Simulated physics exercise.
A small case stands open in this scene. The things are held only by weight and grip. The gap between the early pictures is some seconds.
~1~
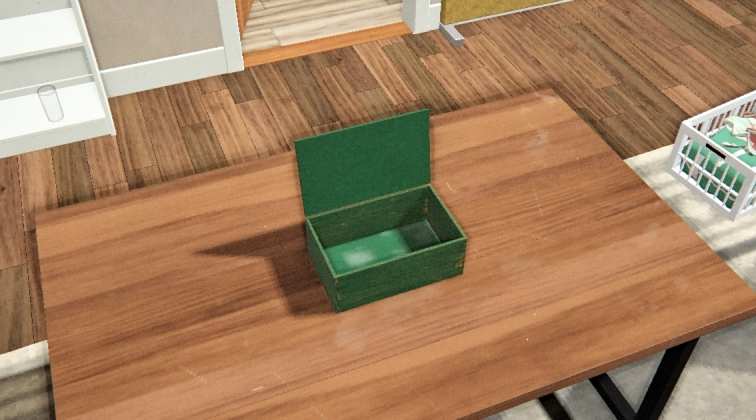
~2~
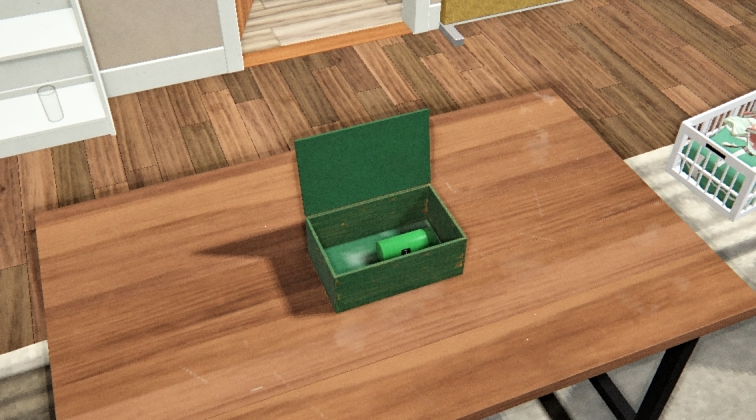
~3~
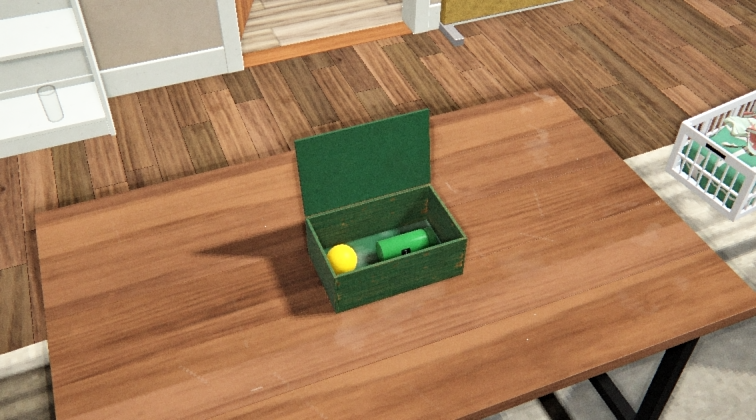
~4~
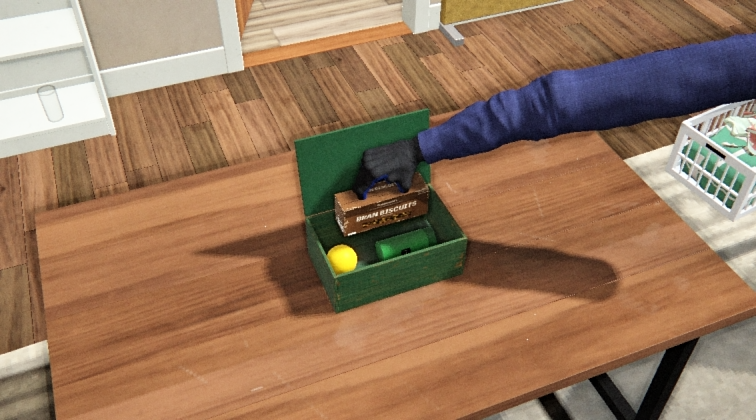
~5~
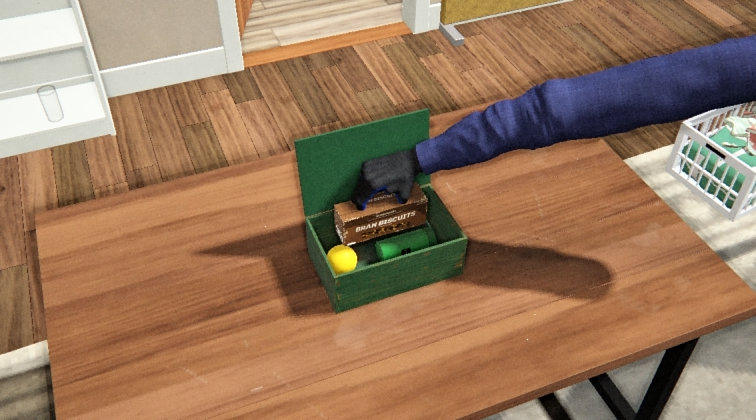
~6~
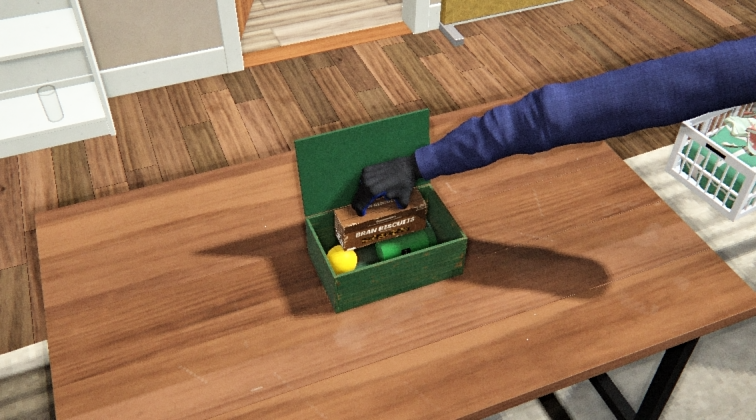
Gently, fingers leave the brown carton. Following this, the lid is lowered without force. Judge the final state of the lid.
The lid is fully down.
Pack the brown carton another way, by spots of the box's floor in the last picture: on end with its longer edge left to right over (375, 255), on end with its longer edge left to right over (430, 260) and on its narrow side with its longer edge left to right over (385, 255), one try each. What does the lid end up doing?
In order, the lid gets blocked, then gets blocked, then fits down.
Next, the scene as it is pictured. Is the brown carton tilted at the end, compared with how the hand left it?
Observation: It tilts over.
Then, 1.20 s later than the last frame, lid starting down; brown carton on its side near (373, 238); yellow lemon moved a little; green shaker moved about its own width.
Then, 1.80 s later than the last frame, lid 38° above the rim; brown carton on its side near (372, 239); yellow lemon moved about its own width; green shaker moved about its own width.
When it is over, lid shut; lying over in the box, brown carton; moved from the start, green shaker and yellow lemon. End places, in pixels of the last picture, brown carton near (372, 239).
